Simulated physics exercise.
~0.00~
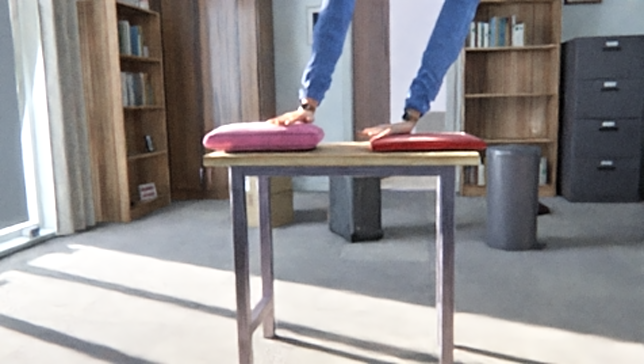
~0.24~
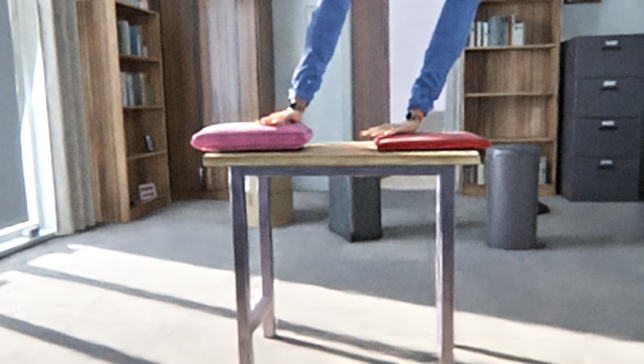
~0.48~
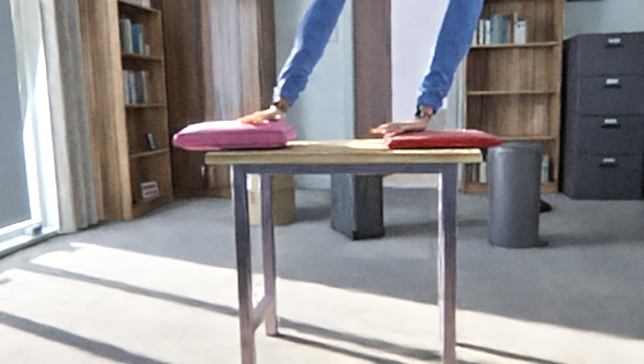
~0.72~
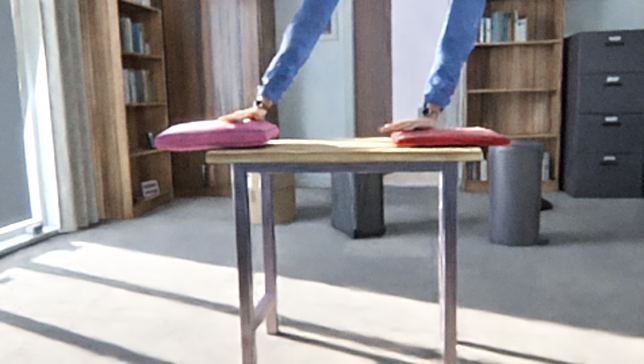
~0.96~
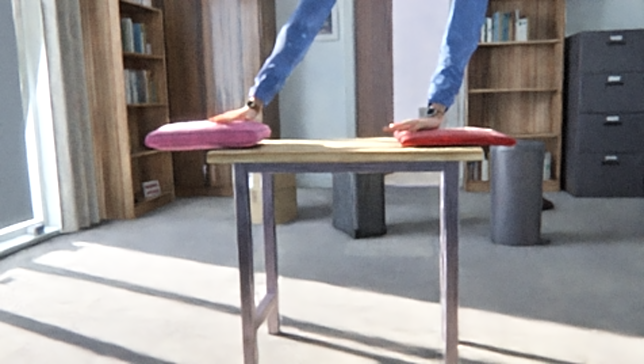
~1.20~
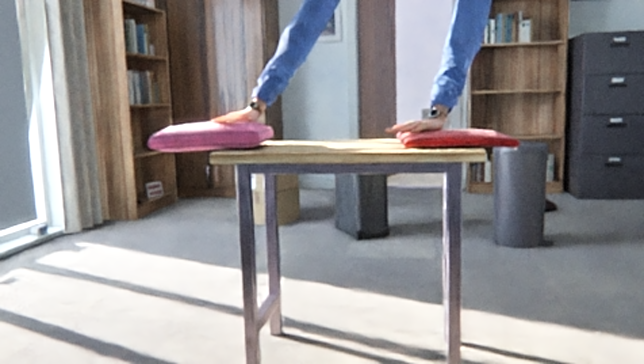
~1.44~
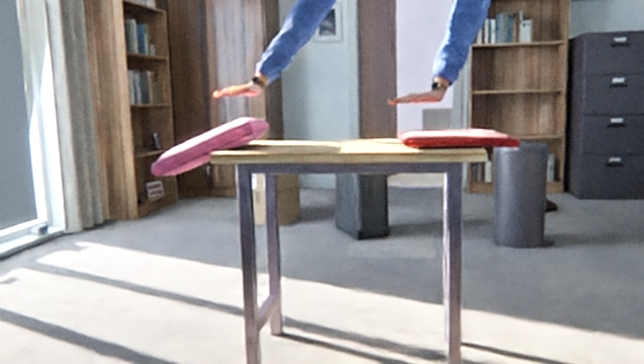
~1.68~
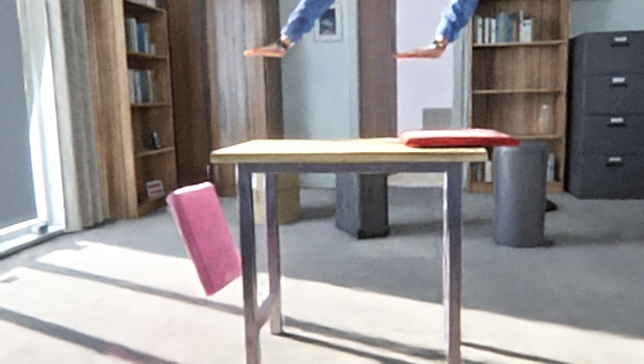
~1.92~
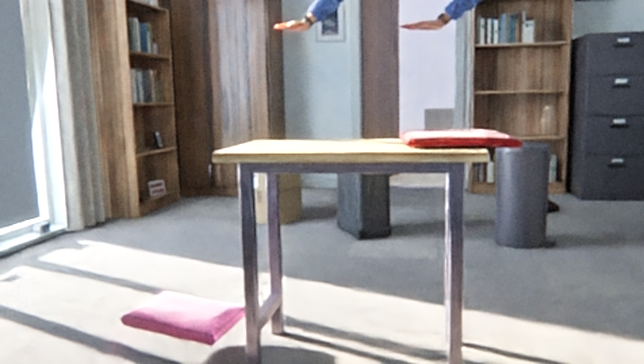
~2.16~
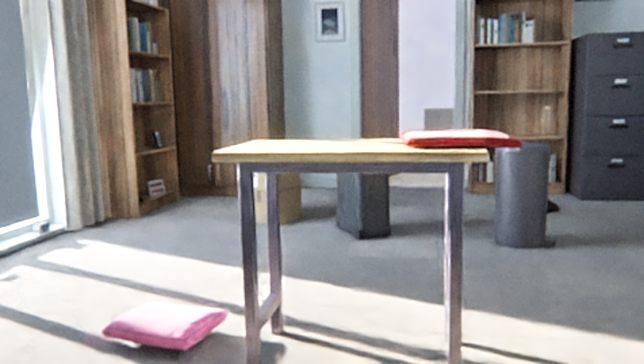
A pink cushion tipped off the left end of a bench and fell to the floor after two hands slid it outward, nudged a red pad toward the right end, then let go; the red pad stayed on top.
